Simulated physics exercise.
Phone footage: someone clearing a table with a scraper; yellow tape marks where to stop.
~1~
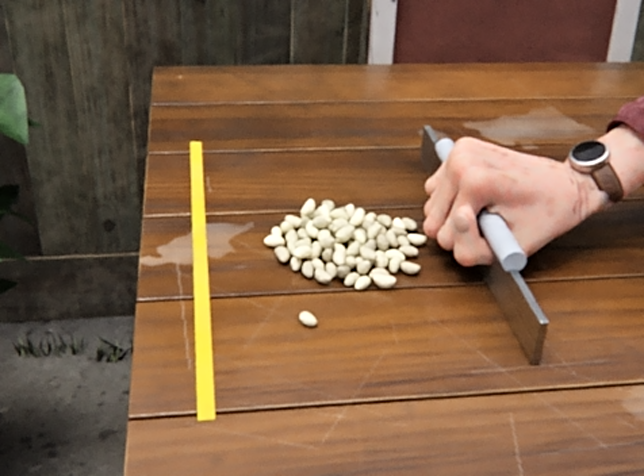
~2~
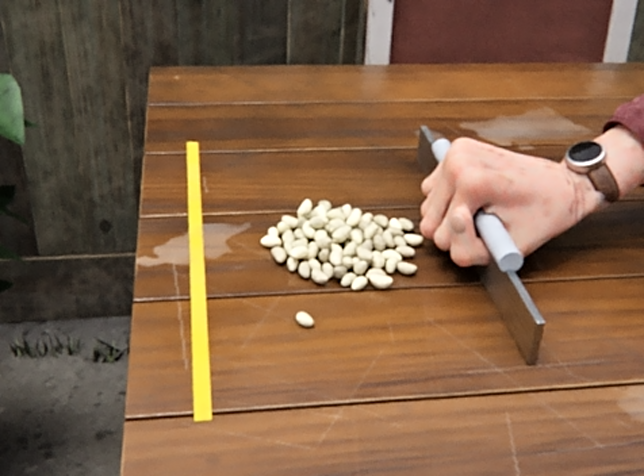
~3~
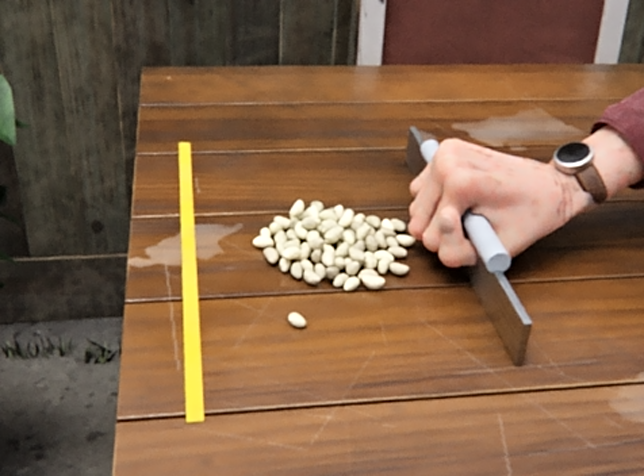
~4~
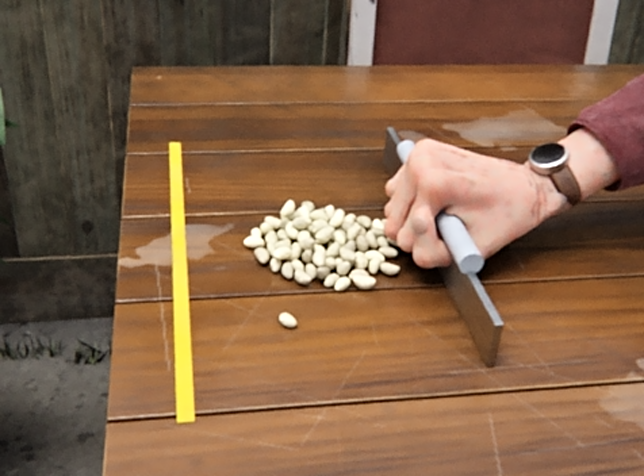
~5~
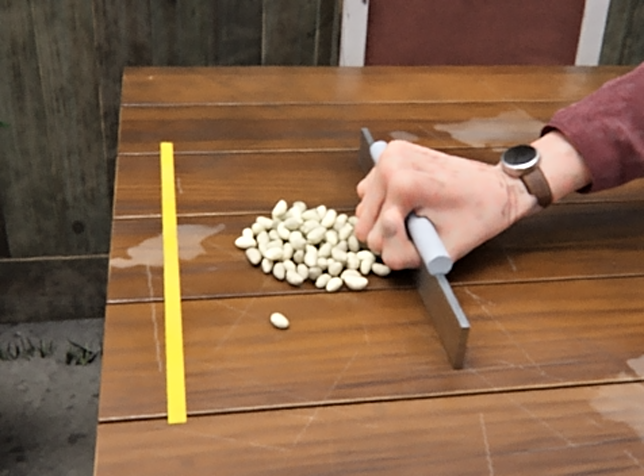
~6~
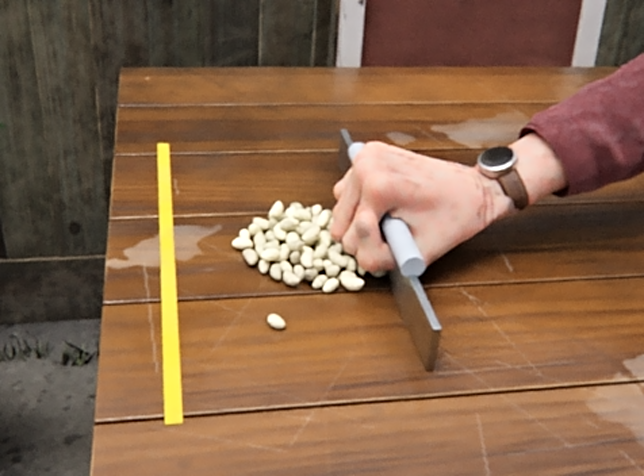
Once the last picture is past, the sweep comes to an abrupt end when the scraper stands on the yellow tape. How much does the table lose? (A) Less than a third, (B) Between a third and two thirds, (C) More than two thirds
Between a third and two thirds.
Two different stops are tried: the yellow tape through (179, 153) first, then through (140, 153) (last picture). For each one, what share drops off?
Case one: Around 20 in a hundred; case two: Around 80 in a hundred.
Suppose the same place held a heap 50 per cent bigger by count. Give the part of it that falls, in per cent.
Expected share: Around 50 %.
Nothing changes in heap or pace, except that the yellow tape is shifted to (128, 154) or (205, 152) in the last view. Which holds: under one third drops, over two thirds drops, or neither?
At the first place over two thirds, at the second under a third.
Soon, scraper still moving, near (268, 213); heap all on the table, its front near (160, 241).
A while on, scraper stopped at the yellow tape; heap about a third over the edge.
Towards the end, scraper stopped at the yellow tape; heap about half over the edge.
Finally, scraper stopped at the yellow tape; heap about half over the edge.
